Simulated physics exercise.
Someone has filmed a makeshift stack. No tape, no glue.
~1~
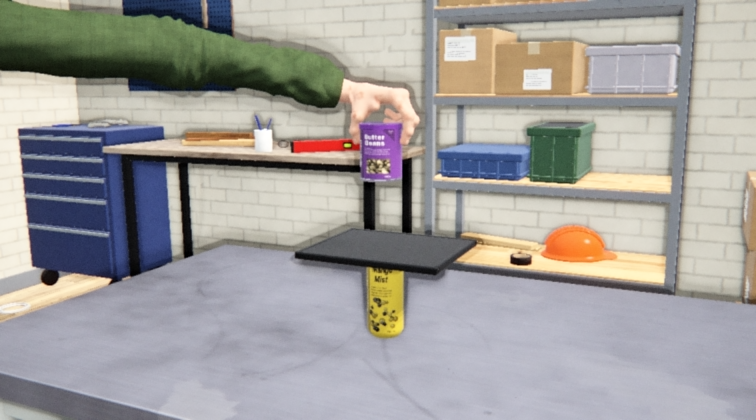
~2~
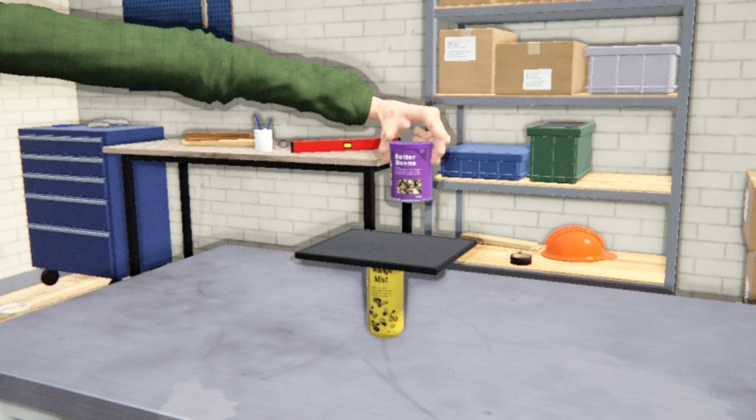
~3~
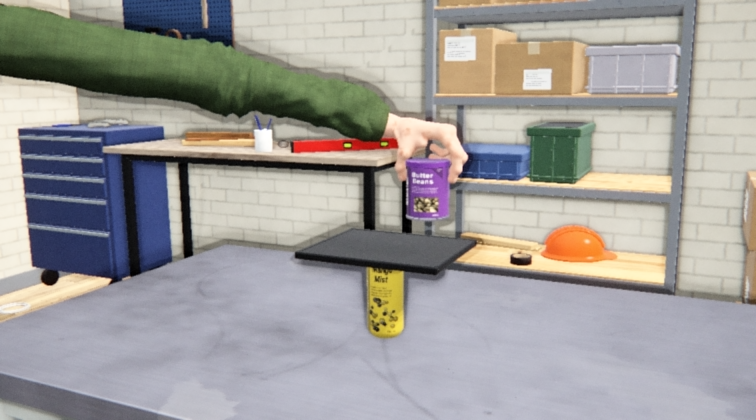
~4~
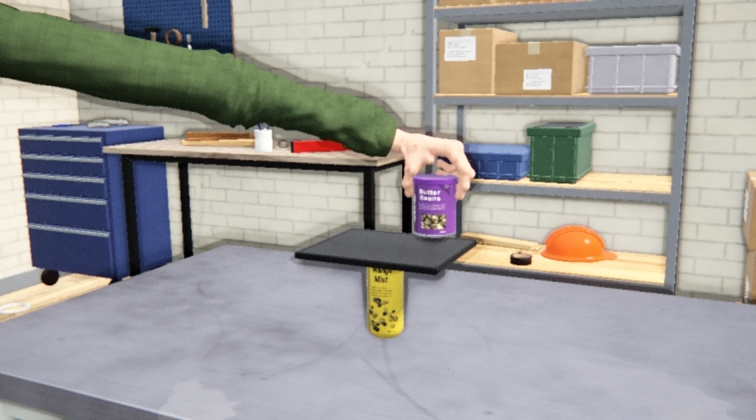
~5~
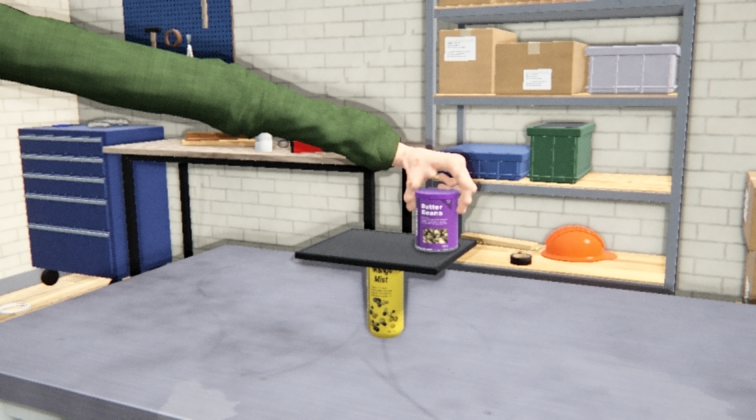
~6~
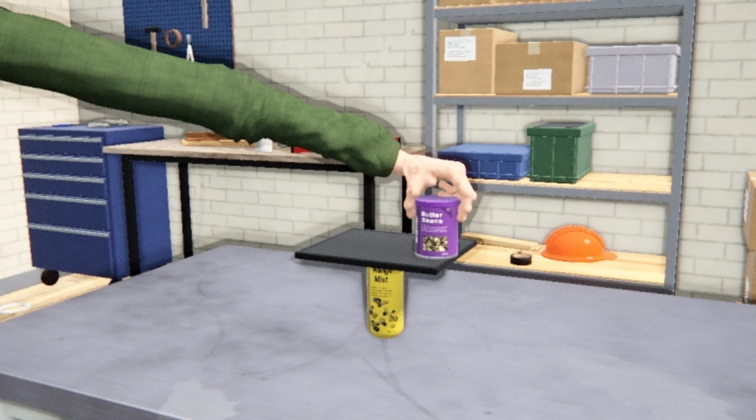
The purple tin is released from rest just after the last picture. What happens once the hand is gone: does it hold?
Here the stack comes apart.
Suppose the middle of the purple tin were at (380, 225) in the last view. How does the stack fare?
Then it holds.
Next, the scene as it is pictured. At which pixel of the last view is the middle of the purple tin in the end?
Around (503, 347).
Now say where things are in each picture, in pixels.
The first picture shows coming down; purple tin (381, 151); black lid (389, 249).
The second picture shows coming down; purple tin (411, 171); black lid (389, 249).
The third picture shows coming down; purple tin (428, 189); black lid (389, 249).
The fourth picture shows coming down; purple tin (435, 205); black lid (389, 249).
The fifth picture shows coming down; purple tin (437, 219); black lid (389, 249).
The sixth picture shows set down, still held; purple tin (437, 227); black lid (389, 249).
Then, 0.40 s after the last picture, purple tin now fallen; black lid tipped 62° from how it was.
Then, 0.50 s after the last picture, black lid now fallen.
Then, 0.80 s after the last picture, yellow can tipped 58° from how it was.
At rest, fallen, purple tin, black lid and yellow can. Seen from the same camera at the end, purple tin near (503, 347). The stack gives way.
